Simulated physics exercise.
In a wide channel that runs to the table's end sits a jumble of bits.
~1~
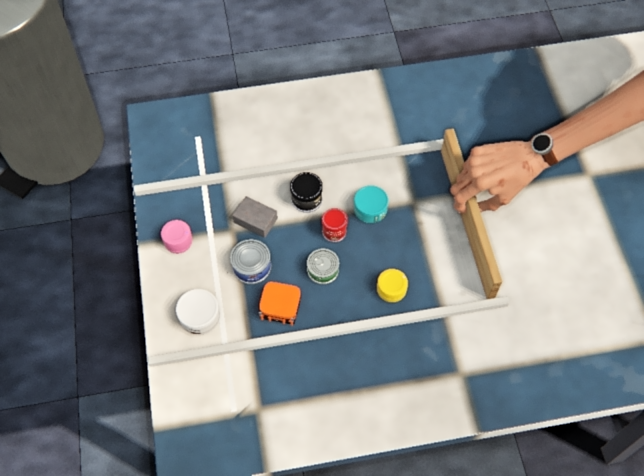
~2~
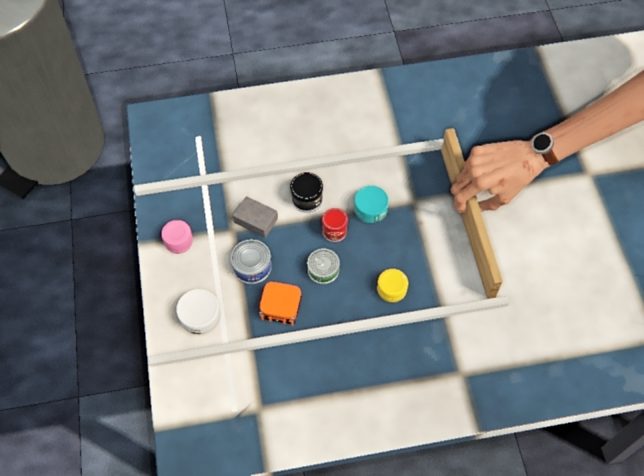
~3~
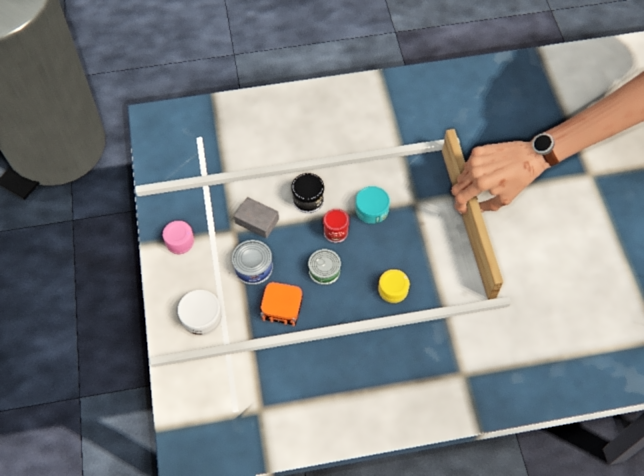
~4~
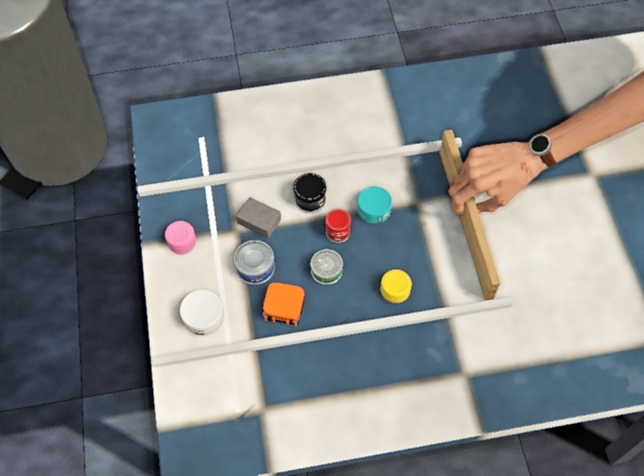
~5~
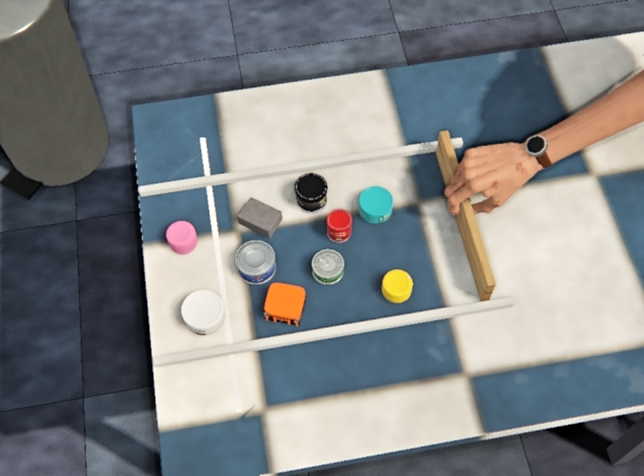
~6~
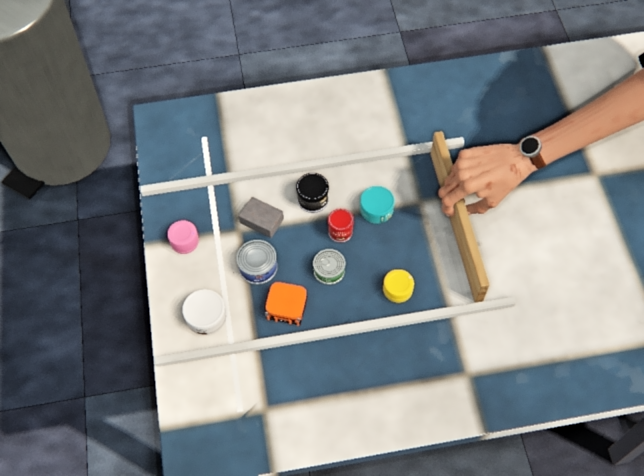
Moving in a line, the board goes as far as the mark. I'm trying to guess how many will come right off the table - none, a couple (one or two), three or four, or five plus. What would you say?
I would say a couple, one or two.
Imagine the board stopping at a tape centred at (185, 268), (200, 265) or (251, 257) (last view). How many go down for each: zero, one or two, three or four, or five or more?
Lab note - count at each of the three spots: More than four; one to two; no fall at all.
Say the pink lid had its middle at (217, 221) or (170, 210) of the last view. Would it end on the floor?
First spot: Safe; second: Safe.
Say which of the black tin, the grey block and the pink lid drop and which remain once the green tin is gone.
Black tin still up, grey block still up, pink lid still up.
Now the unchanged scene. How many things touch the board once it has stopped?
In total, 5.
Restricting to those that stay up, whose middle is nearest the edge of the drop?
Answer: The pink lid.
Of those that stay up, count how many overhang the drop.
The number overhanging is 0.
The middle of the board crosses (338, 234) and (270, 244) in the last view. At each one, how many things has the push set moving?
The count is 5 at the first point and 9 at the second.
A little later, none off yet; pink lid at rest near (183, 237); white tub at rest near (205, 313); blue pot at rest near (257, 262).
Next, none off yet; pink lid at rest near (183, 237); white tub at rest near (205, 313); blue pot moving near (254, 262).
When it is over, the number that fall off is one or two; down, white tub.
